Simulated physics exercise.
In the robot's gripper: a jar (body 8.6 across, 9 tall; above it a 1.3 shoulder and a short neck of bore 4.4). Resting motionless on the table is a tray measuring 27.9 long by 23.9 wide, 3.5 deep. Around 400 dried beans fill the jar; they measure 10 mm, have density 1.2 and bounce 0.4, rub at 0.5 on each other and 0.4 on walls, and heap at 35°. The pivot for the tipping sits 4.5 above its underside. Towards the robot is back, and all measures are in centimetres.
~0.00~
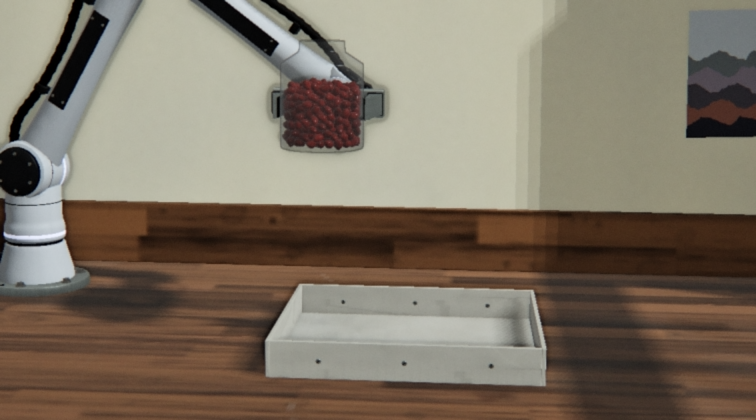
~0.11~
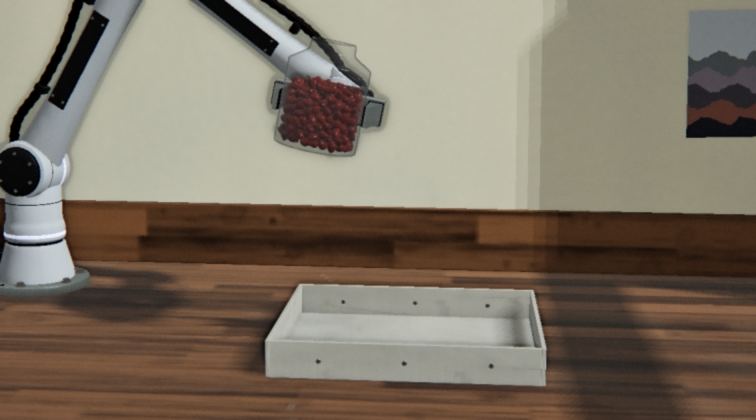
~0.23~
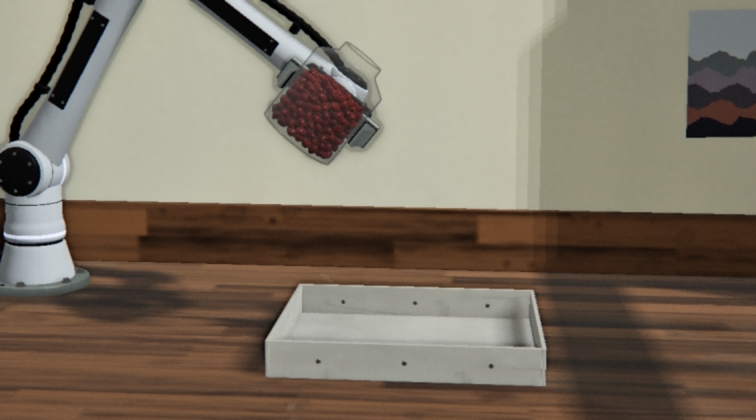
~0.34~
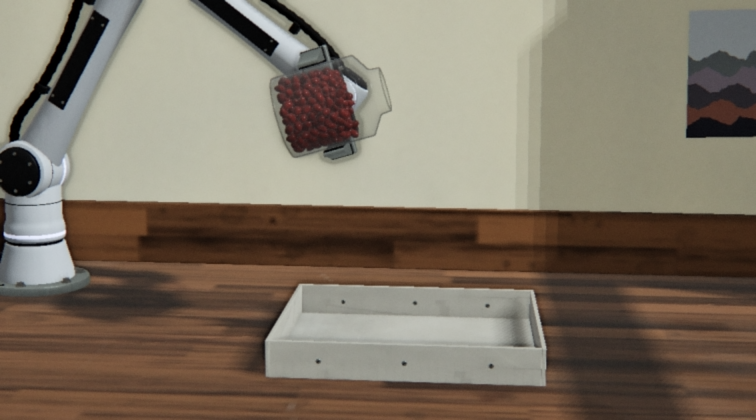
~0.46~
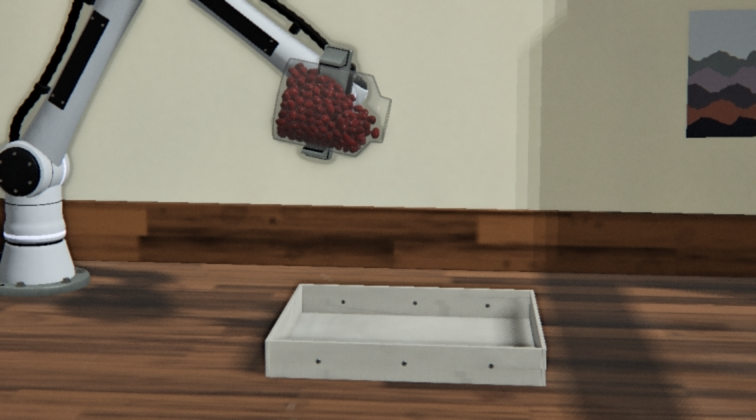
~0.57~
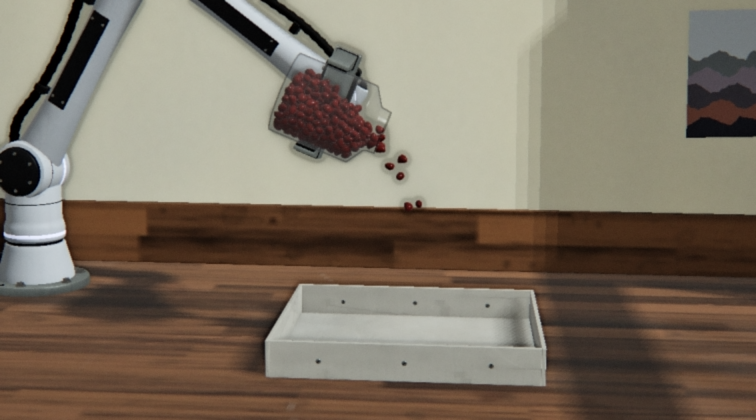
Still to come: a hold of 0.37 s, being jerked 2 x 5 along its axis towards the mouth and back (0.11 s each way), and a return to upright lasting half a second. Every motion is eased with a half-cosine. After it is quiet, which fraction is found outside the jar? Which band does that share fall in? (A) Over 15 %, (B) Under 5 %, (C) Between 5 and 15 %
The answer is A.
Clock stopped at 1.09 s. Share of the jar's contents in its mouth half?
Roughly 70 per cent.
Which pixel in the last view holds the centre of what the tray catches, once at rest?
Around (463, 342).
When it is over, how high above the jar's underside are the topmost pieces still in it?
Looks like roughly 7.5 cm, measured from the underside.
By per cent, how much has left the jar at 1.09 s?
About 10 percent.
After 1.09 s, tipped 112°, highest piece 28 above the table; 368 in the jar, 31 in the tray, 5 in flight or on a rim.
After 1.62 s, tipped 60°, highest piece 29 above the table; 315 in the jar, 86 in the tray, 3 in flight or on a rim.
After 2.08 s, upright, highest piece 30 above the table; 315 in the jar, 89 in the tray.
After 2.78 s, upright, highest piece 30 above the table; 315 in the jar, 89 in the tray.
In the end, 315 in the jar, 89 in the tray. That is 22 % outside the jar.
